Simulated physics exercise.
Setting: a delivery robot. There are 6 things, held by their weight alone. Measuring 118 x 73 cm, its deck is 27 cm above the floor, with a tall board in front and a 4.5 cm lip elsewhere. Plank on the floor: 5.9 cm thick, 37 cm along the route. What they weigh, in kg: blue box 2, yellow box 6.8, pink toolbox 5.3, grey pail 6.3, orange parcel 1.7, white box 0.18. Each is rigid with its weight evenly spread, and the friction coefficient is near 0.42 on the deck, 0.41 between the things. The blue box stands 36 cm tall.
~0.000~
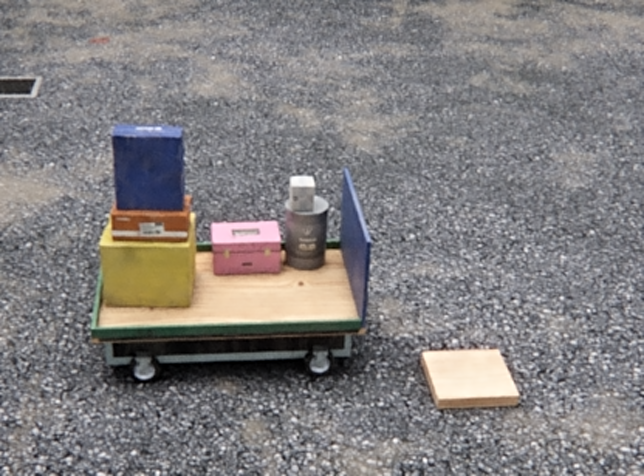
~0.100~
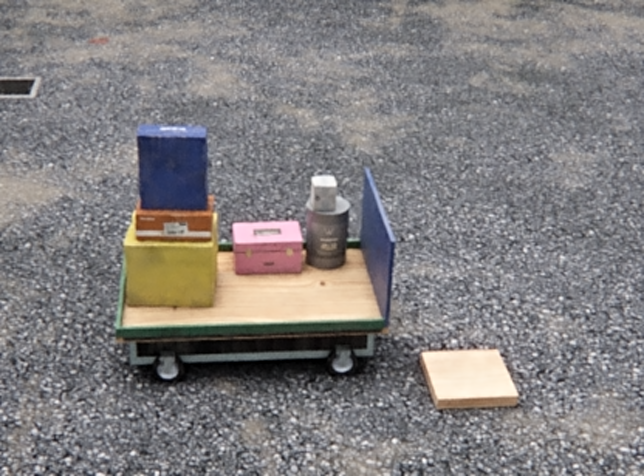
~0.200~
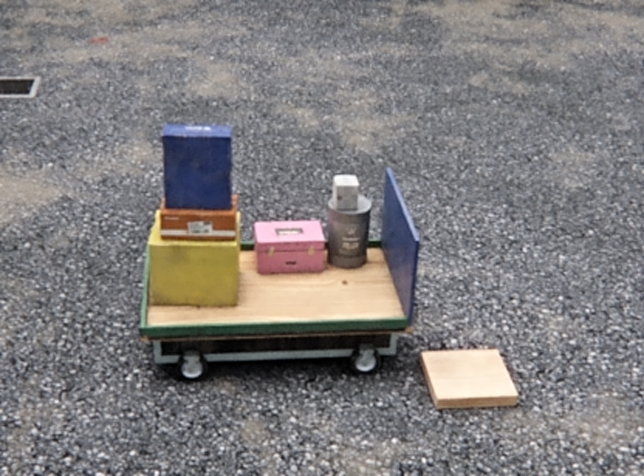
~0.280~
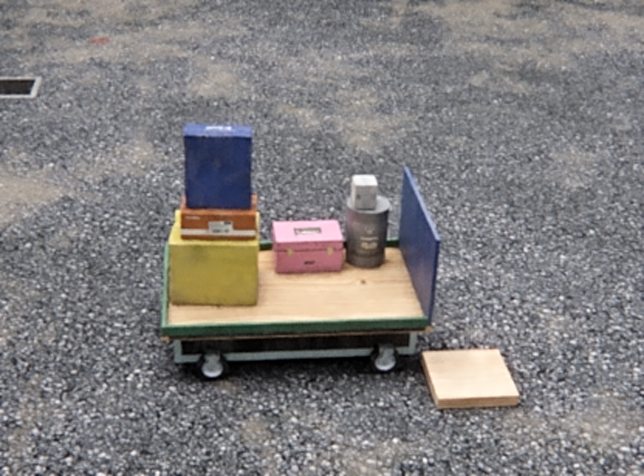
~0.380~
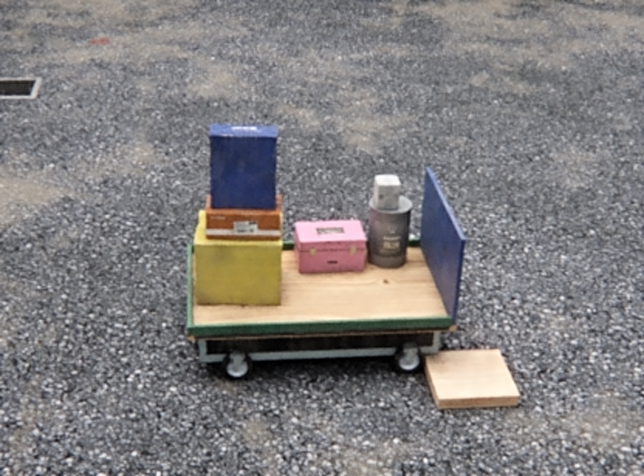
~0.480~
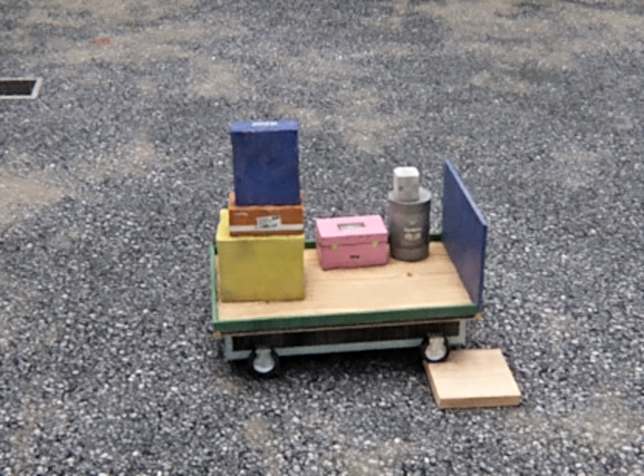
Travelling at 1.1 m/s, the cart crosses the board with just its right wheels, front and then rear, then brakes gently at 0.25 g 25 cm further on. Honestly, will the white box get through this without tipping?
Yes.
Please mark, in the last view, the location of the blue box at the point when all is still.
(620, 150), roughly.
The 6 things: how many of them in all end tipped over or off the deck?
The tally is 0.
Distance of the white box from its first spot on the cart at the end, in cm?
I'd put it at about 4 centimetres.
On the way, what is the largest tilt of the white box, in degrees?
Roughly 6 degrees.
Around 0.78 s, 86 cm covered; white box shifted 5 cm near (464, 182).
Around 1.18 s, 130 cm covered; white box shifted 3 cm near (556, 186); blue box shifted 3 cm; orange parcel shifted 2 cm.
Around 1.38 s, 152 cm covered; white box shifted 3 cm near (599, 185); blue box at 5° to upright; orange parcel shifted 8 cm.
Around 1.68 s, 185 cm covered; white box shifted 3 cm; blue box at 4° to upright; orange parcel shifted 10 cm.
Finally (2.9 s), not toppled but over 10 cm from the start, blue box and orange parcel; the other 4 still in place (within 10 cm).
